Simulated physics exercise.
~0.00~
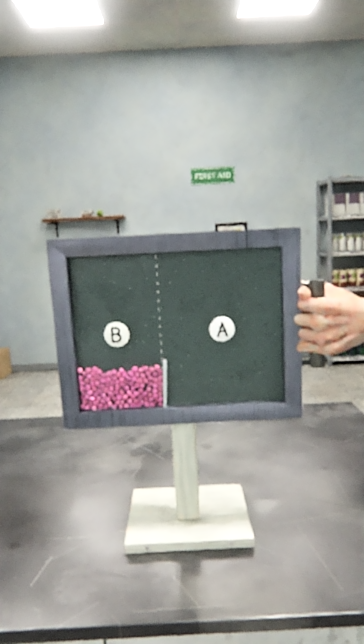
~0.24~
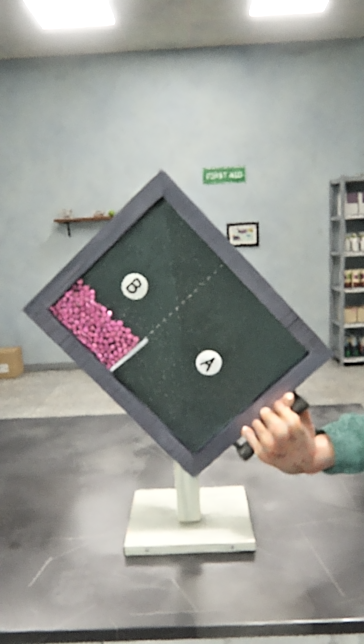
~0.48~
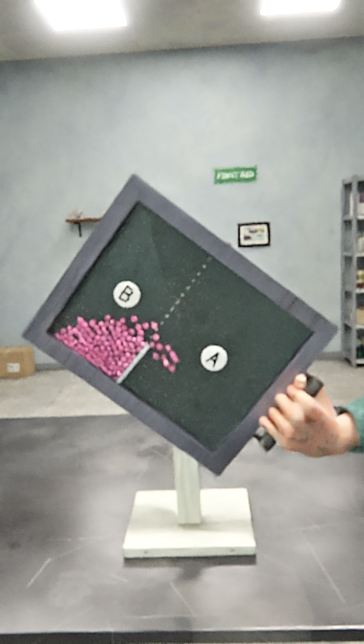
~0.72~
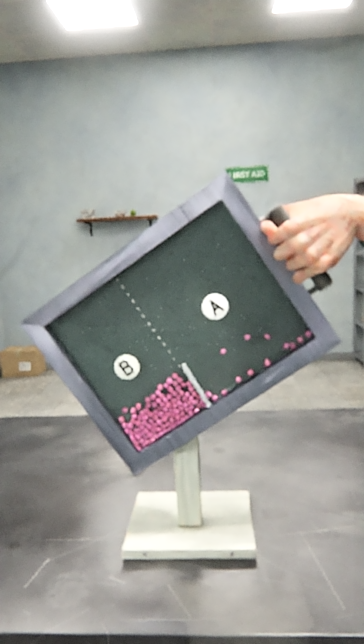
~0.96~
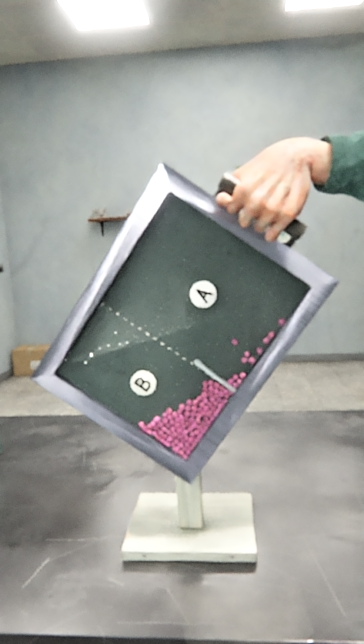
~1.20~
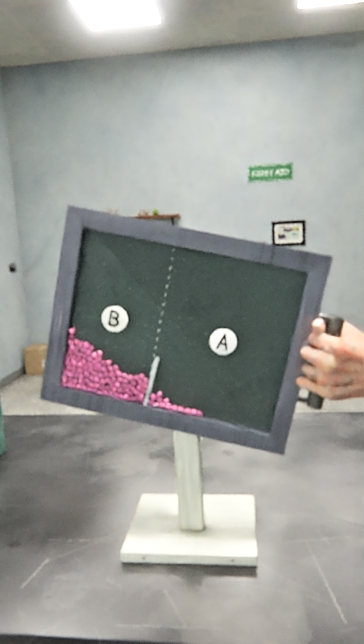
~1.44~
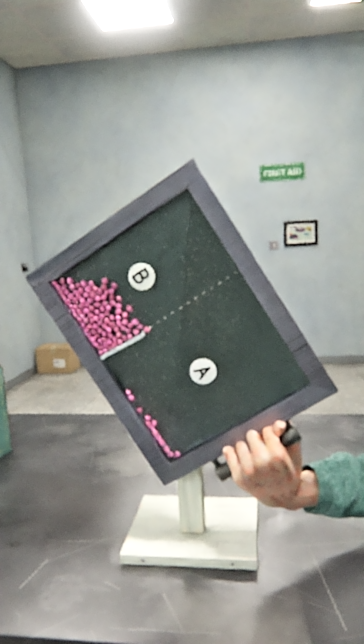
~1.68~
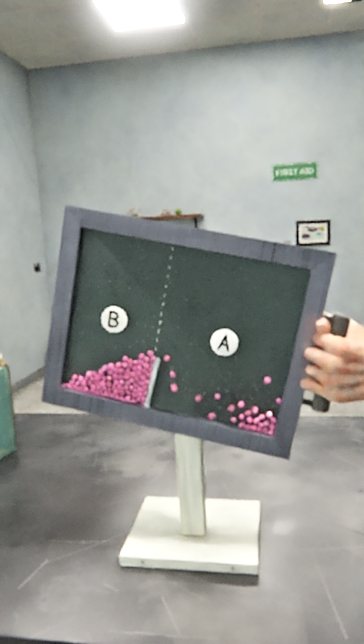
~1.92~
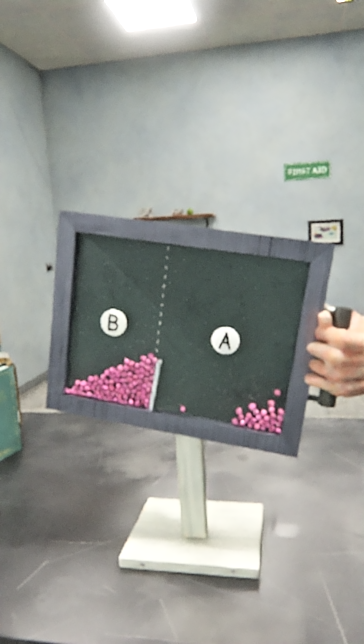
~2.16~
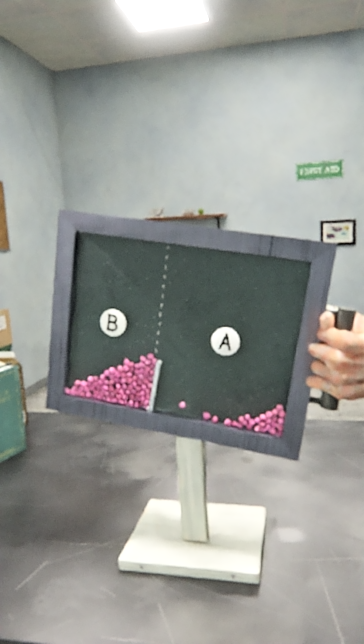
In a plain room with pale blue-grey walls, seen from the front by a slightly drifting camera, a flat dark-framed case stands on a white stand on a dark table. Pink beads lie at the lower left, in strip B, beside a short divider, with strip A empty to the right. A hand tips the case steeply clockwise, then swings it counterclockwise, and beads spill past the divider. It turns the case steeply clockwise again, sending more into A, then eases it back. The case rests tilted slightly clockwise, most beads heaped in B and a smaller pile in A's lower right corner.
